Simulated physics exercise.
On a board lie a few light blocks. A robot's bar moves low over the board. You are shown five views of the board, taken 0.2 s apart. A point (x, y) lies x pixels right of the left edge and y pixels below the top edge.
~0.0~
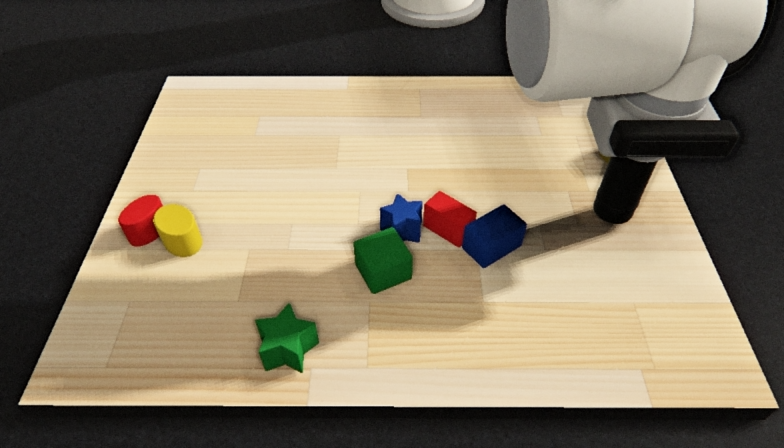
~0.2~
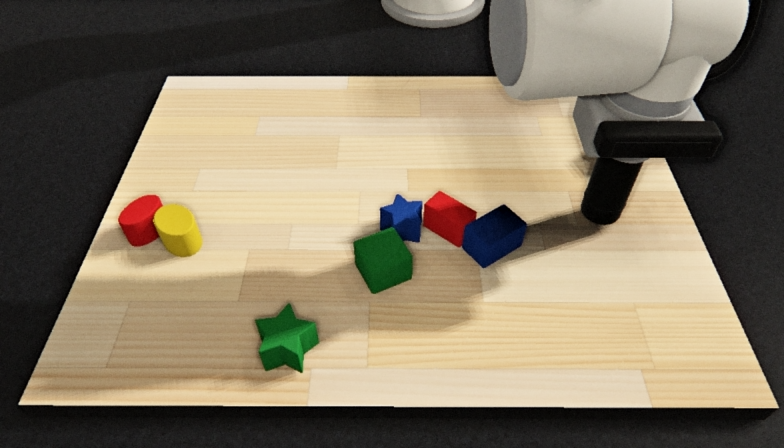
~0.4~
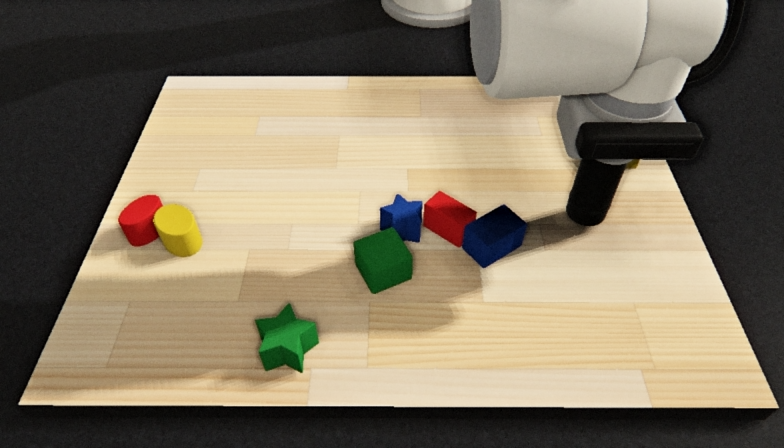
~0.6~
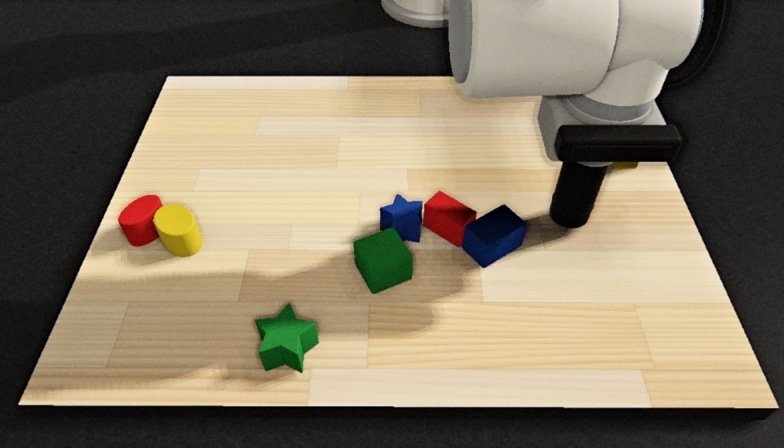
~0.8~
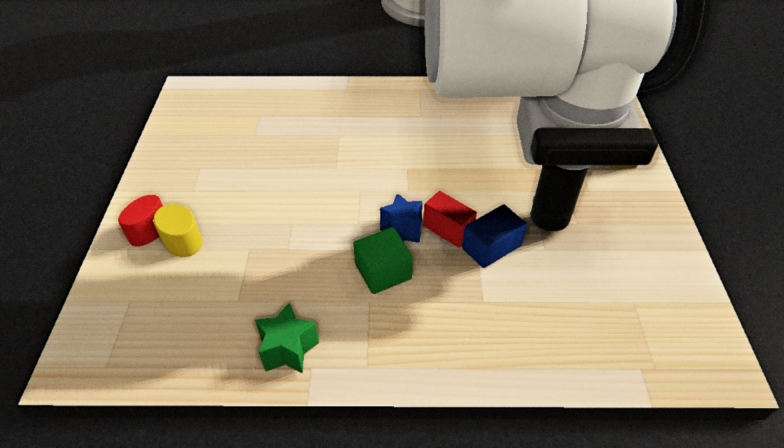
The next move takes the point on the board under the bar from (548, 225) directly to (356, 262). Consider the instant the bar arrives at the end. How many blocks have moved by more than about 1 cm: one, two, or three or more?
Count: 3 or more.
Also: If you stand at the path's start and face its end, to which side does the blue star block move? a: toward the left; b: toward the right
Option b.
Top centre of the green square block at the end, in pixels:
At pixel (339, 276).
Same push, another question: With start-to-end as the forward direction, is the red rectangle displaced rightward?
I expect so.
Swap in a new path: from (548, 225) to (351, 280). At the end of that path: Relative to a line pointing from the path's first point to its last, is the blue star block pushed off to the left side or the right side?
Answer: Rightward.
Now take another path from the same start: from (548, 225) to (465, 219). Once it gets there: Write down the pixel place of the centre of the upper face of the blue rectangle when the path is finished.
Close to (479, 234).
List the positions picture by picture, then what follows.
Tip of the bar at (612, 211), middles of tops, green square block at (383, 249), blue star block at (403, 209), red rectangle at (451, 207), blue rectangle at (496, 224), in the first picture.
Bar at (600, 212), nothing pushed, in the second picture.
Bar at (585, 213), nothing pushed, in the third picture.
Bar at (568, 215), nothing pushed, in the fourth picture.
Bar at (550, 218), green square block at (383, 249), blue star block at (403, 209), red rectangle at (451, 207), blue rectangle at (496, 224), in the fifth picture.
On the path given first. One third of the way, bar at (486, 229); red rectangle at (443, 206), turned 15° clockwise; blue rectangle at (461, 242).
Two thirds of the way, bar at (422, 241); blue star block at (367, 196), turned 30° anticlockwise; red rectangle at (408, 203), turned 110° clockwise; blue rectangle at (431, 264), turned 60° anticlockwise.
At the end, bar at (356, 256); green square block at (339, 276), turned 60° anticlockwise; blue star block at (366, 194), turned 40° anticlockwise; red rectangle at (406, 202), turned 120° clockwise; blue rectangle at (430, 266), turned 65° anticlockwise.
